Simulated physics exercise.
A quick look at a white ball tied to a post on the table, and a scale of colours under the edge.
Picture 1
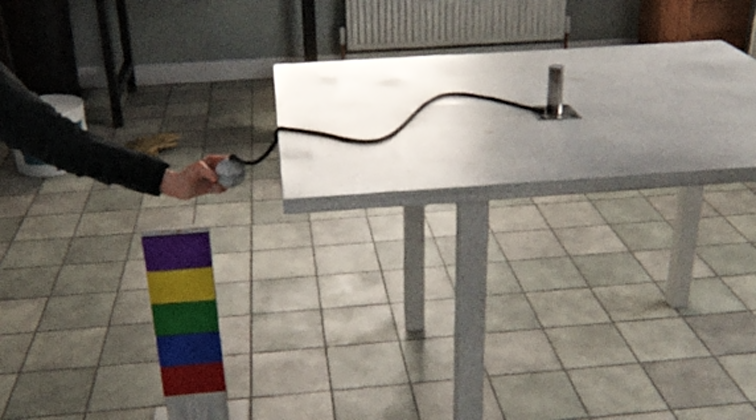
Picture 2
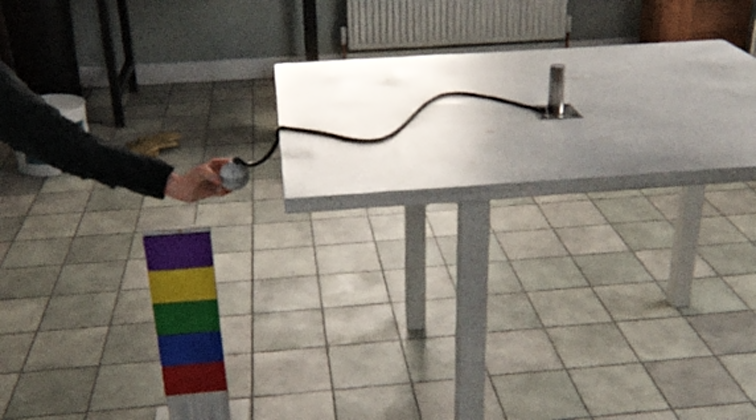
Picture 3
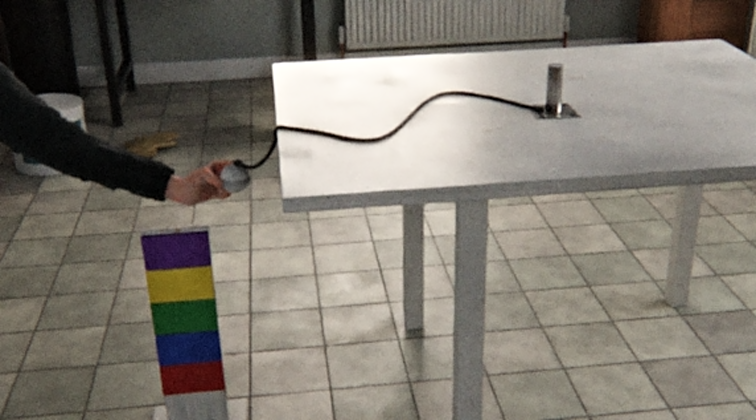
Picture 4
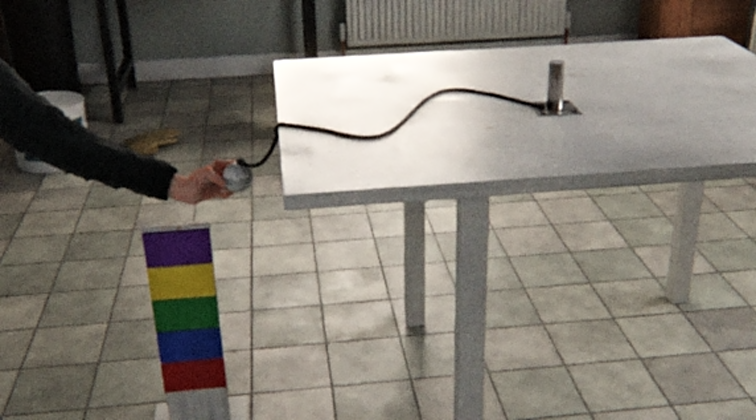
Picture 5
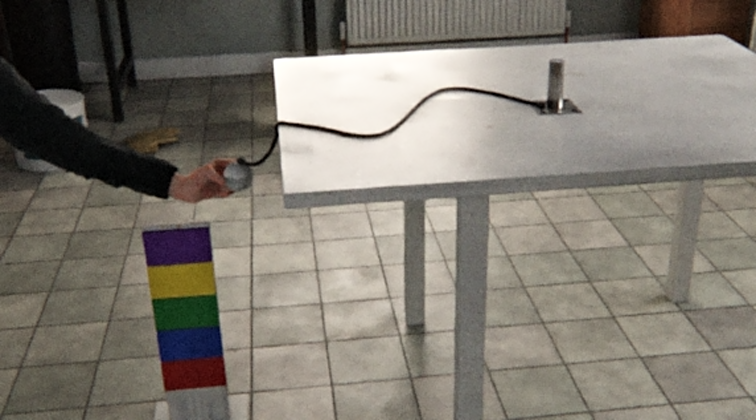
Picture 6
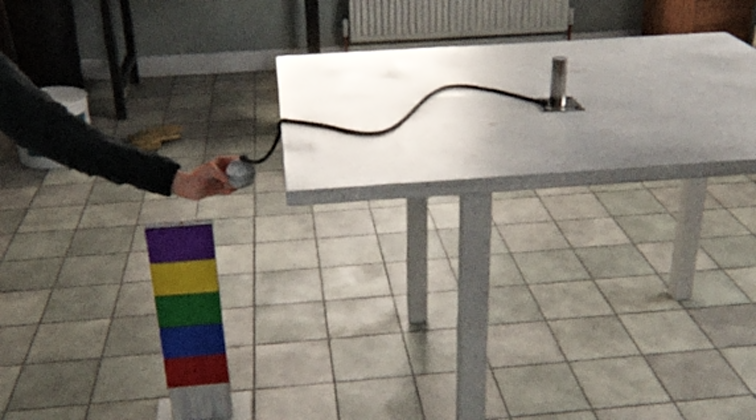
A hand reaching in from the left holds a white ball just off the table's edge, above an upright strip of coloured bands, and barely moves. The dark lead stays in loose curves across the white tabletop to the metal post, its shape hardly changing throughout.
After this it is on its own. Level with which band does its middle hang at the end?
At green.
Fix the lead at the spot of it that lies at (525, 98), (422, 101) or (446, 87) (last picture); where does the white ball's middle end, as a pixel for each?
Near (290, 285), (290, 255) and (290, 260).
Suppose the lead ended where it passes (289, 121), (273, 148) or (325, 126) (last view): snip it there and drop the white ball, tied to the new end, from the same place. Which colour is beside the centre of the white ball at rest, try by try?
Taking them in turn: Purple; yellow; no band.
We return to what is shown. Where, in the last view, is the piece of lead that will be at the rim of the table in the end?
It lies at about (385, 131).
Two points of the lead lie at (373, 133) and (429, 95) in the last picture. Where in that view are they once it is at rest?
They go to (281, 134) and to (392, 111).
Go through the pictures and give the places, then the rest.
White ball (230, 173); purple (177, 253); yellow (181, 287); green (185, 319); blue (189, 350); red (193, 380), in the first picture.
White ball (234, 175); lead through (512, 103) (447, 94) (412, 117) (371, 141) (300, 130), in the second picture.
White ball (235, 178), in the third picture.
White ball (238, 177); lead through (512, 99) (446, 91) (411, 114) (370, 137) (299, 126), in the fourth picture.
White ball (238, 176), in the fifth picture.
White ball (241, 173); lead through (515, 95) (449, 87) (413, 110) (373, 133) (302, 122), in the sixth picture.
Early on, ball near (255, 259); level with yellow.
Midway, ball near (300, 294); level with green.
Near the end, ball near (289, 294); level with green.
Finally, ball near (292, 295); level with green. Its centre hangs level with the green band.
